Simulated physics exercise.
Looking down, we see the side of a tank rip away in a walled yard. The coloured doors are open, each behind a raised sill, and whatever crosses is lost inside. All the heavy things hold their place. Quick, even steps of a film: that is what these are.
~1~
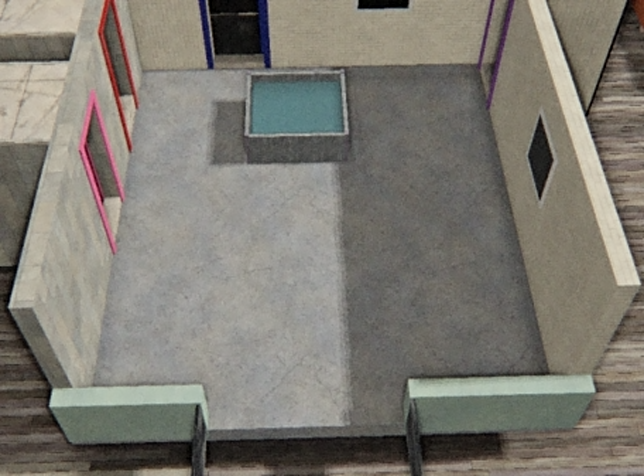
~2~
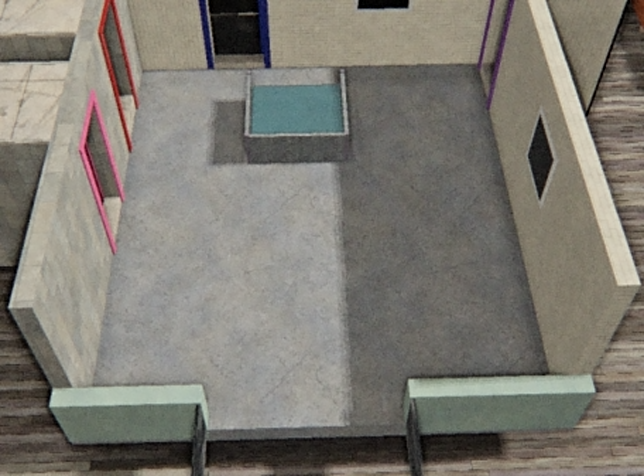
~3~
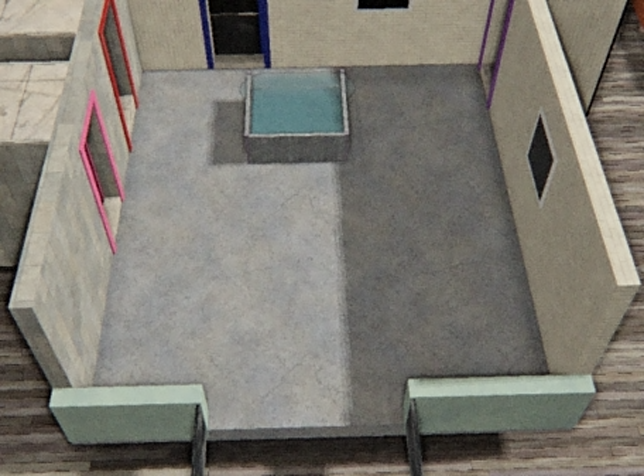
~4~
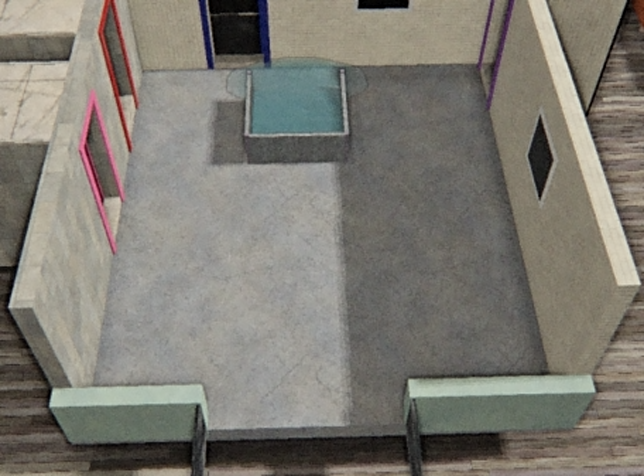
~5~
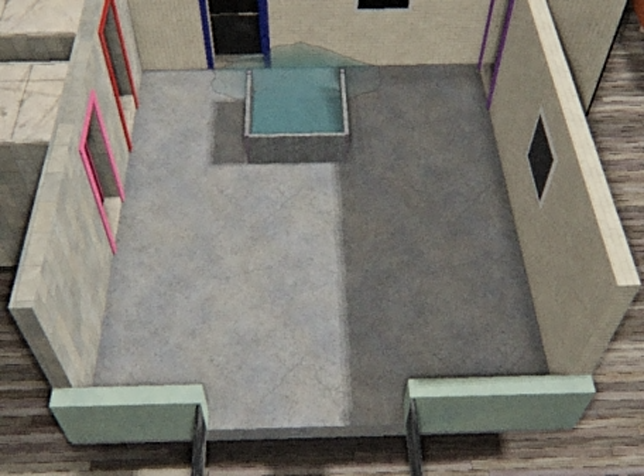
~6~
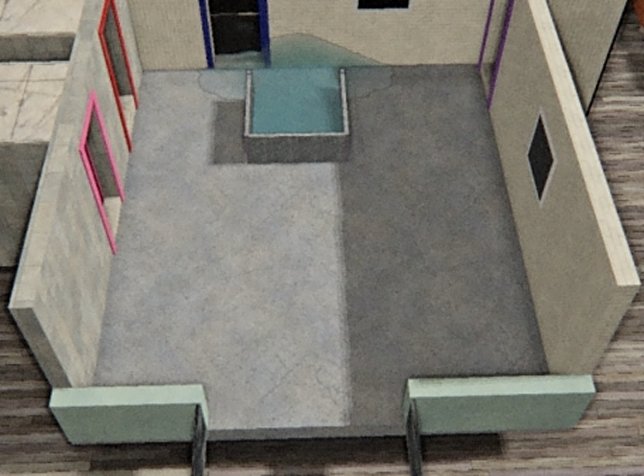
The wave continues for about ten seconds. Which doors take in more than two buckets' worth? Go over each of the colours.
As I see it, purple door: Limit not exceeded. Red door: Limit not exceeded. Pink door: Limit not exceeded. Blue door: Limit exceeded.
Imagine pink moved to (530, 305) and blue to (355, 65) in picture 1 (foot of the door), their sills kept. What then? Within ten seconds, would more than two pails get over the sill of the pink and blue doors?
Pink: Does not flood; blue: Gets flooded.
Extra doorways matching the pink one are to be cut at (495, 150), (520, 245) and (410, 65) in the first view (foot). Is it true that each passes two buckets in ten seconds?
First door doesn't reach it, second door doesn't reach it, third door doesn't reach it.
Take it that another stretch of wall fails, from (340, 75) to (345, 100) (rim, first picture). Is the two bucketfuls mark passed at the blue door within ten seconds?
As far as I can tell, the blue door fails to reach the limit.
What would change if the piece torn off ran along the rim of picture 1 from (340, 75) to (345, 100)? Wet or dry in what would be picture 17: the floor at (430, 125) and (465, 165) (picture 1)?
Note: Point one inundated; point two inundated.
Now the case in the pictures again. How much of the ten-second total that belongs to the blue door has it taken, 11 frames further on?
Near 90 in a hundred.
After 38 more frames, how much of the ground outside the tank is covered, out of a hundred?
My guess is around 75 in a hundred.
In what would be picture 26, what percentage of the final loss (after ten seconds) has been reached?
That comes to 55 per cent, as I work it out.
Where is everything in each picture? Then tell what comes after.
The first frame shows still water in the tank at (296, 106).
In the second frame, the front is at a hidden place, out from the gap on the tank's far side.
In the third frame, water pours out on the tank's far side and has run to (345, 80).
In the fourth frame, water pours out on the tank's far side and has run to (354, 66).
In the fifth frame, water pours out on the tank's far side and has run to (374, 66).
In the sixth frame, water pours out on the tank's far side and has run to (204, 70).
A moment on, water covers 10 % of the floor; the purple door not reached, the red door not reached, the pink door not reached, the blue door over two buckets in.
Next, water covers 20 % of the floor; the purple door wet at the sill, nothing in, the red door wet at the sill, nothing in, the pink door not reached, the blue door over two buckets in.
Then, water covers 35 % of the floor; the purple door under two buckets in, the red door wet at the sill, nothing in, the pink door wet at the sill, nothing in, the blue door over two buckets in.
Later, water covers 75 % of the floor; the purple door under two buckets in, the red door wet at the sill, nothing in, the pink door wet at the sill, nothing in, the blue door over two buckets in.
In the end, water covers 85 % of the floor; the purple door under two buckets in, the red door wet at the sill, nothing in, the pink door wet at the sill, nothing in, the blue door over two buckets in.
